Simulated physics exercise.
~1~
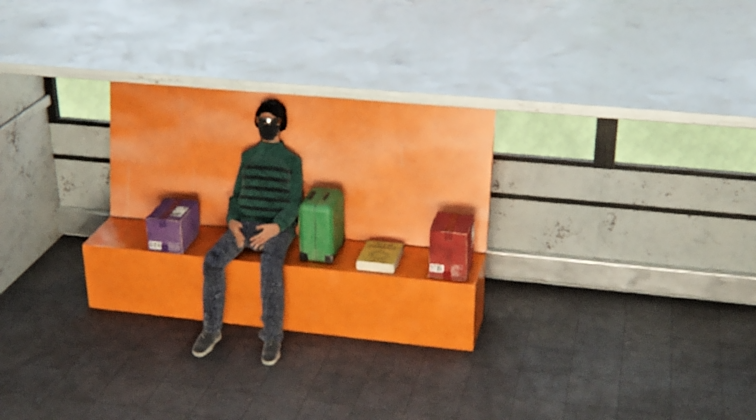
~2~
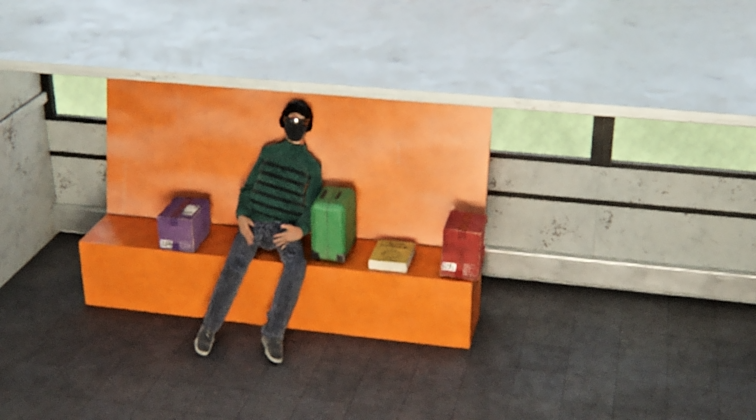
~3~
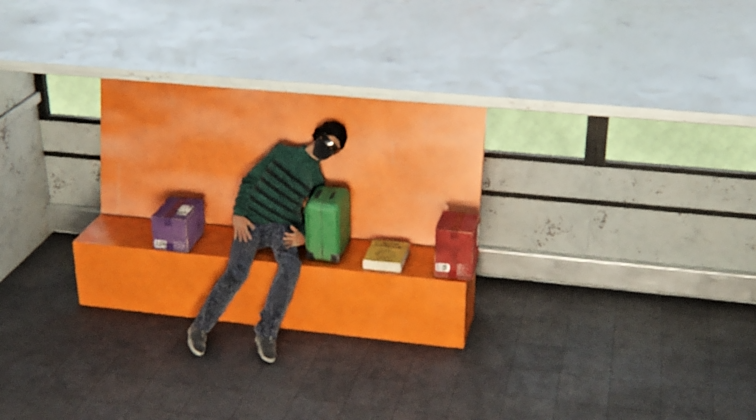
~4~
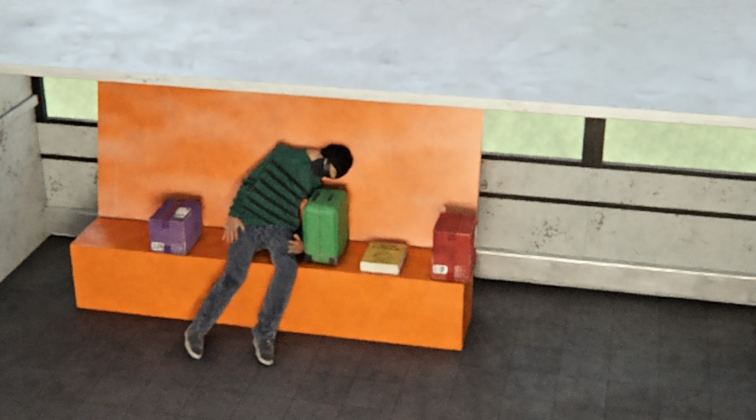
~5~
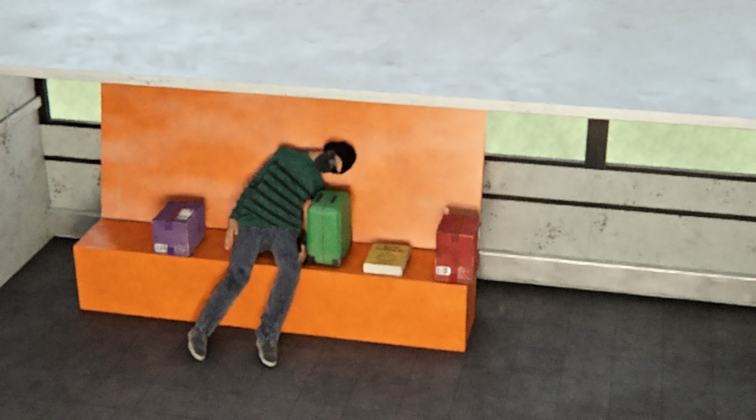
A masked passenger in a green striped sweater, sitting on an orange bench, tipped over to the right until he slumped above the green case, head hanging, while the purple, yellow and red packages beside him all stayed on the seat.
